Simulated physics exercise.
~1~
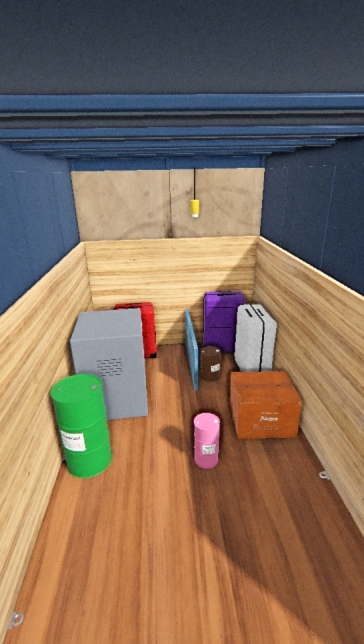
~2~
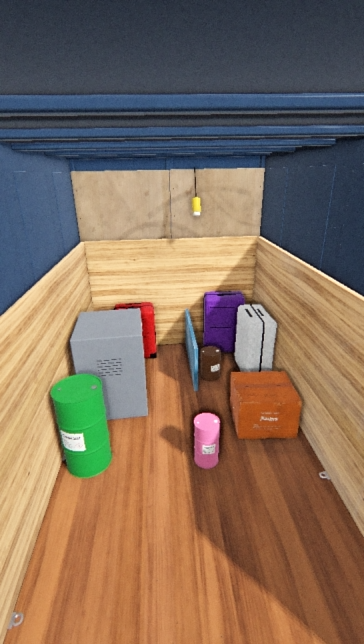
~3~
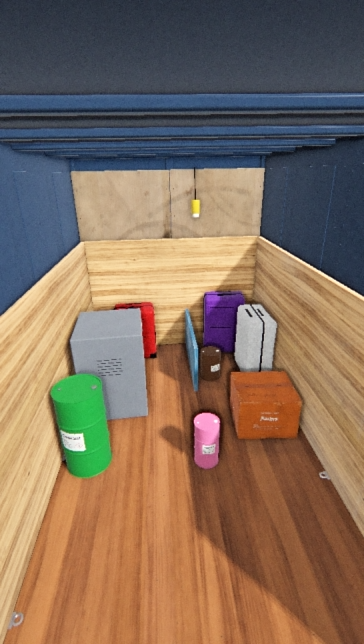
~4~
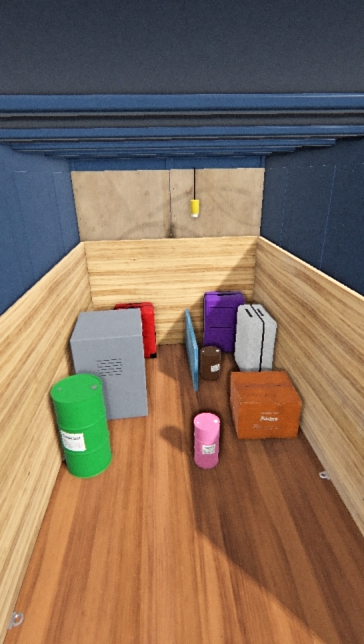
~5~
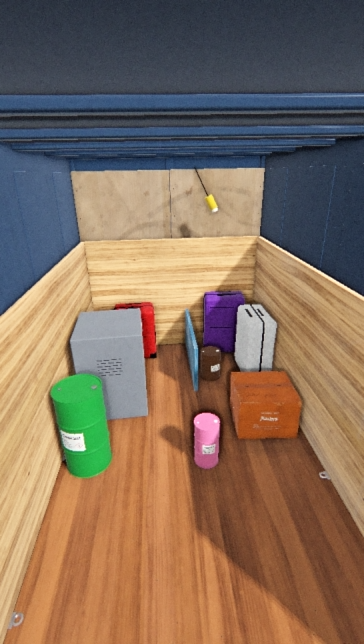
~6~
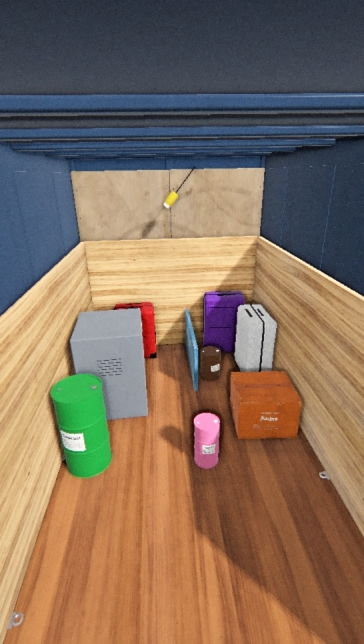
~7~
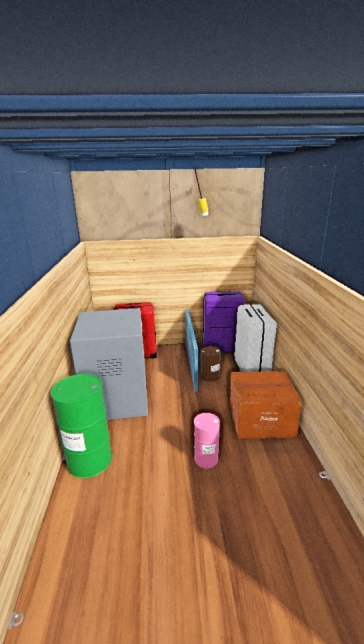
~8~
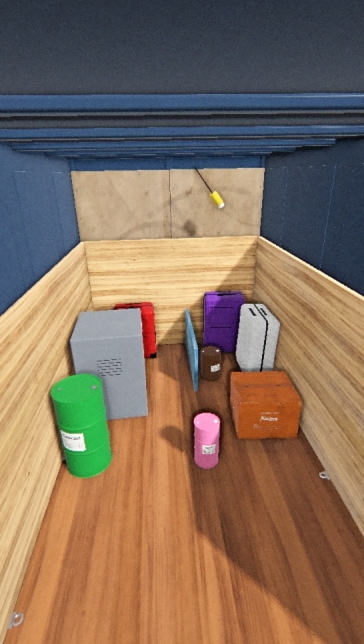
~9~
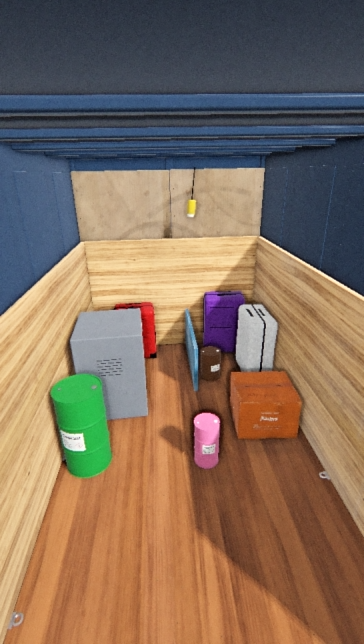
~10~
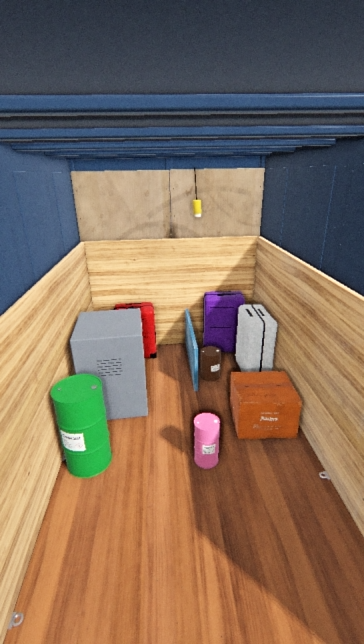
In a wood-lined load bay, a hanging lamp swings side to side while the cargo stays put.
